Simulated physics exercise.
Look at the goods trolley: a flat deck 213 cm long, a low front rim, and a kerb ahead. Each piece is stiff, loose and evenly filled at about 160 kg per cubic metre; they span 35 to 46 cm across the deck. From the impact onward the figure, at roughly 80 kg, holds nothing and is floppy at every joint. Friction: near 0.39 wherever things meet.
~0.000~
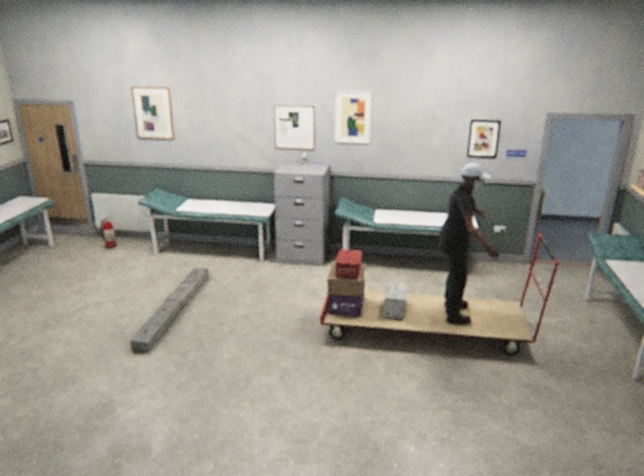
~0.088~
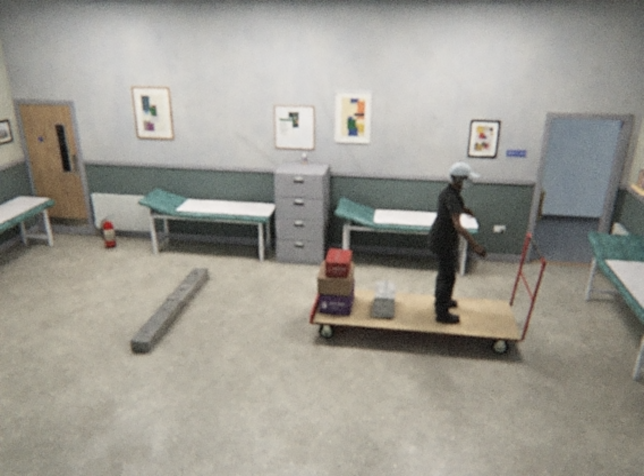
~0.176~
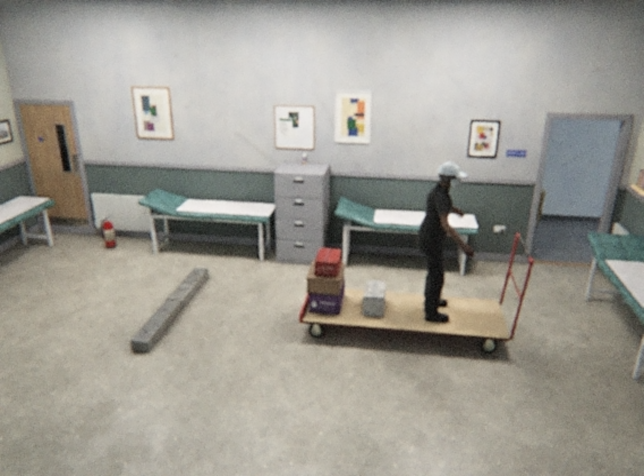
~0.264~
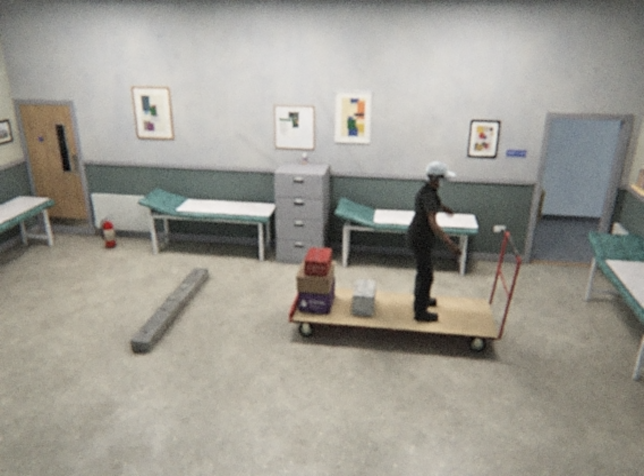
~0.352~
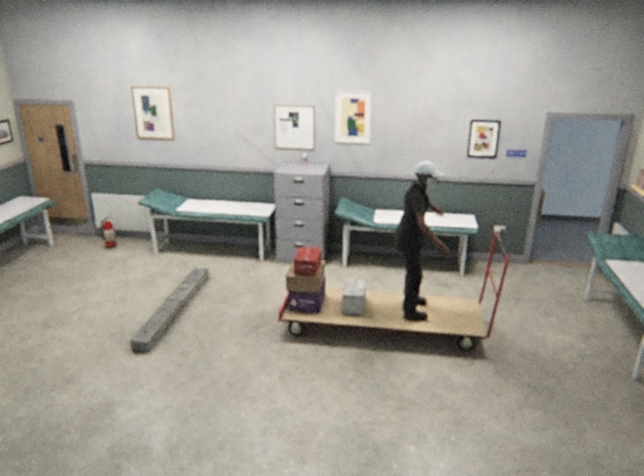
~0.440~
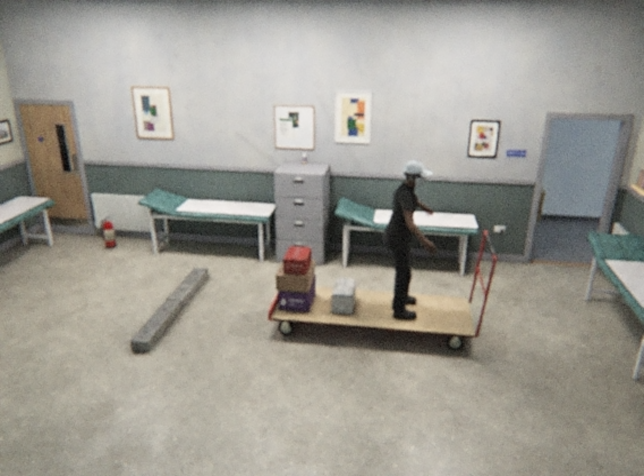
A person in dark clothes and a pale cap stands on a long, flat wooden trolley with a red handle at its right end, in a grey and green room seen from a raised, fixed viewpoint. A red parcel tops a brown box and a purple one at the deck's left end, beside a grey block, with a grey kerb further left. The trolley rolls steadily leftward, carrying the rider and load along together.
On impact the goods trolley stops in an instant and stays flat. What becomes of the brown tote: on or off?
Outcome: Off.
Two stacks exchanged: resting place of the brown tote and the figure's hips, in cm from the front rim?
Outcome - brown: 30 cm behind rim; hips: 60 cm behind rim.
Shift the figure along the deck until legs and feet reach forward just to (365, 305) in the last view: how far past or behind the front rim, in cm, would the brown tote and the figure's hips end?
You'd find the brown one 30 cm past and the hips 20 cm behind the front rim.
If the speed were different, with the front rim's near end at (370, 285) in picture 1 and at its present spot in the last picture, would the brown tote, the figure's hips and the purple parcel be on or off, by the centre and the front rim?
In that case brown off, hips off, purple on.
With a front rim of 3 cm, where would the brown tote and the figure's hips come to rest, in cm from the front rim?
Then brown 40 past, hips 80 behind.
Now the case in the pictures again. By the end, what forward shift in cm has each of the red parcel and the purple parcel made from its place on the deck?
I'd put the red one at around 90 cm and the purple one at around 5 cm.
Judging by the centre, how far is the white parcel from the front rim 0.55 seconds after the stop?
About 50 cm behind the rim.
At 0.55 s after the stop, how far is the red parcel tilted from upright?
Tilt: Around 70°.
The wheels strike at 1.41 s.
After 1.66 s the brown tote is 3 cm behind the rim, tilted 5°, near (173, 266) in the last picture's view.
After 1.96 s the brown tote is 8 cm past the rim, tilted 75°, near (165, 274) in the last picture's view.
After 2.41 s the brown tote is 30 cm past the rim, tilted 130°, near (149, 292) in the last picture's view.
Final state at 3.9 s, past the rim, red parcel and brown tote; behind it, white parcel, purple parcel and the figure's hips.
